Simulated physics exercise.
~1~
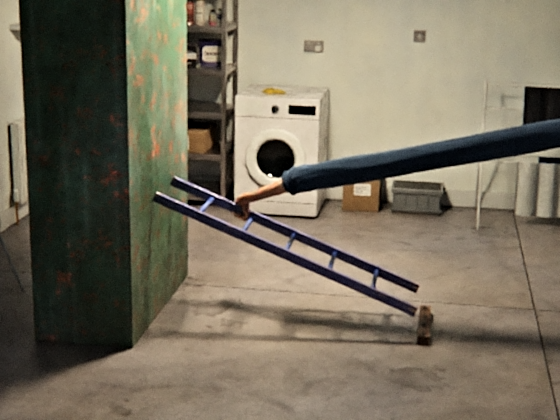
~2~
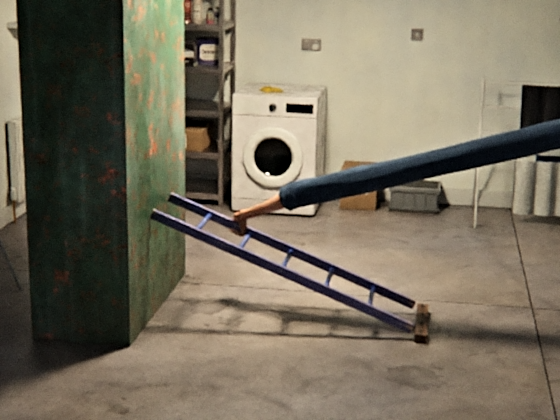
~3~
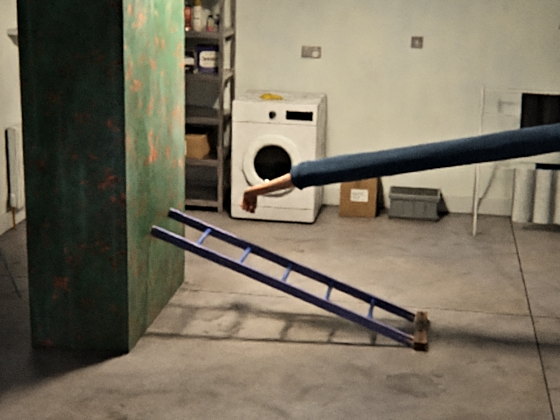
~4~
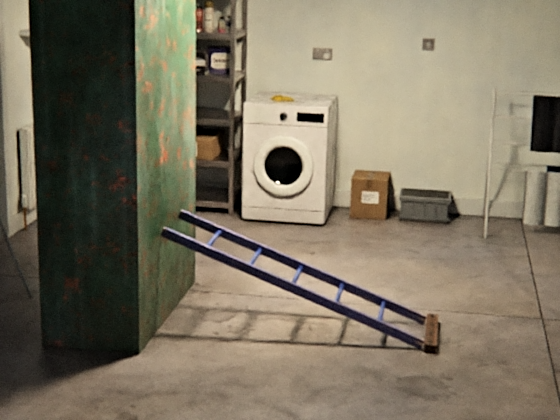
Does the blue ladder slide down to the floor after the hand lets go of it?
No, the blue ladder stays leaning against the green pillar, with its foot at the wooden batten on the floor.
